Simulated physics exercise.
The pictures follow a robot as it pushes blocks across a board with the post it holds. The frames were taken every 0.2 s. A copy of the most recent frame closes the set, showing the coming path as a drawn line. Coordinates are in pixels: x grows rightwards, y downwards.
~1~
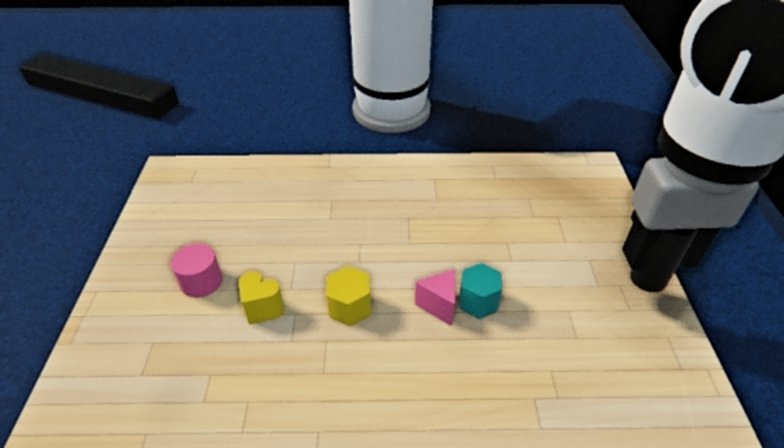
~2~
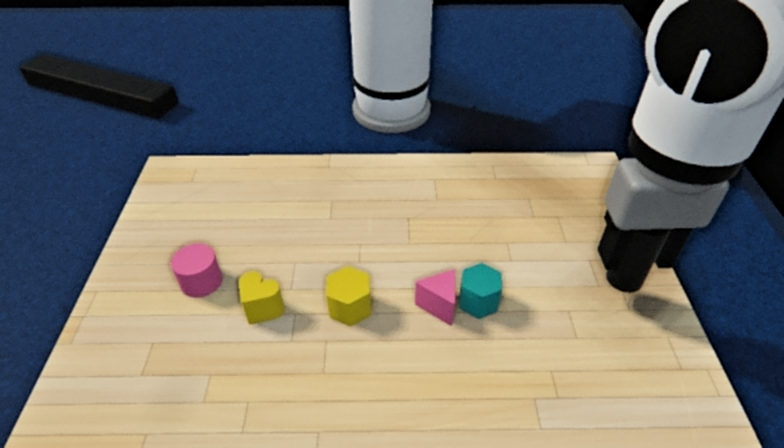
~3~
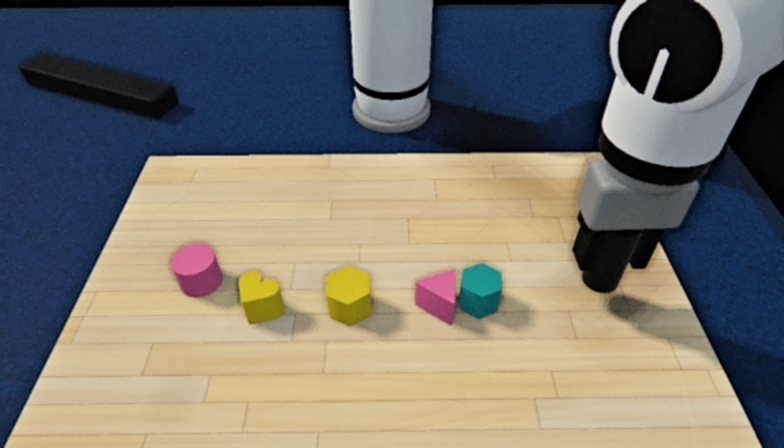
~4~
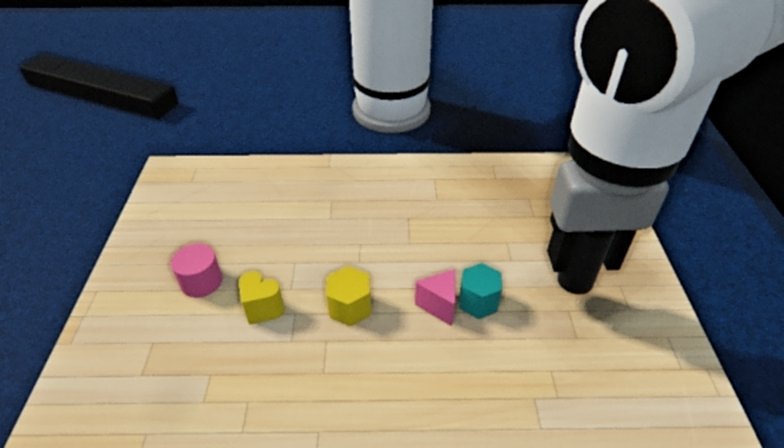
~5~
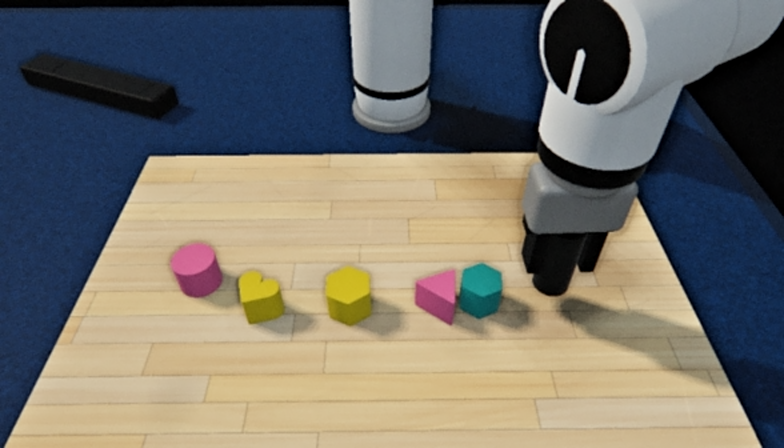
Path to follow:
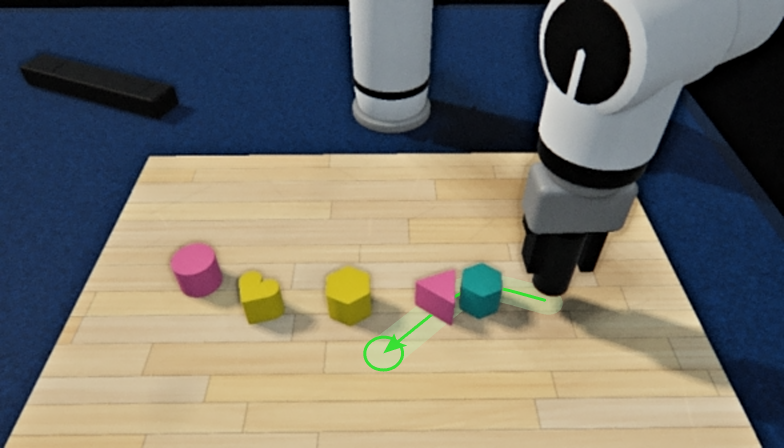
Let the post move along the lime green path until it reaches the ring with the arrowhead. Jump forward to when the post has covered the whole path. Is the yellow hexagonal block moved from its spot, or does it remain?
Put simply, it stays right there.
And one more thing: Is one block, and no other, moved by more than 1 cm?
No.
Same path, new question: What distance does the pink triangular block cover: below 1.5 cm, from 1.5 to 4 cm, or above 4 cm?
Over 4 cm.
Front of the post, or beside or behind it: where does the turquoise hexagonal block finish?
I'd say the turquoise hexagonal block is still out in front of the post at the end.
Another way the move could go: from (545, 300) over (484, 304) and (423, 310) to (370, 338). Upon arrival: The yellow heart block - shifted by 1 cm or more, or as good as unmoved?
It keeps its position.
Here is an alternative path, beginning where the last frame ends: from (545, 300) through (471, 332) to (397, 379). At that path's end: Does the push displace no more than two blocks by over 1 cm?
Going by the path, yes.
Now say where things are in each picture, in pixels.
Post tip at (648, 279); block tops, yellow hexagonal block at (348, 284); pink triangular block at (441, 284); turquoise hexagonal block at (483, 279), in the first picture.
Post at (624, 280); blocks unchanged, in the second picture.
Post at (600, 280); blocks unchanged, in the third picture.
Post at (575, 281); blocks unchanged, in the fourth picture.
Post at (550, 283); yellow hexagonal block at (348, 284); pink triangular block at (441, 284); turquoise hexagonal block at (483, 279), in the fifth picture.
Path on the board, from (545, 300) by way of (482, 288) and (432, 314) to (384, 353).
The first path, step by step. One third of the way, post at (483, 271); pink triangular block at (422, 290), turned 20° anticlockwise; turquoise hexagonal block at (454, 281), turned 20° anticlockwise.
Two thirds of the way, post at (433, 298); pink triangular block at (367, 322), turned 25° anticlockwise; turquoise hexagonal block at (400, 311), turned 25° anticlockwise.
At the end, post at (383, 337); yellow hexagonal block in place; pink triangular block at (306, 357), turned 15° anticlockwise; turquoise hexagonal block at (344, 349), turned 15° anticlockwise.
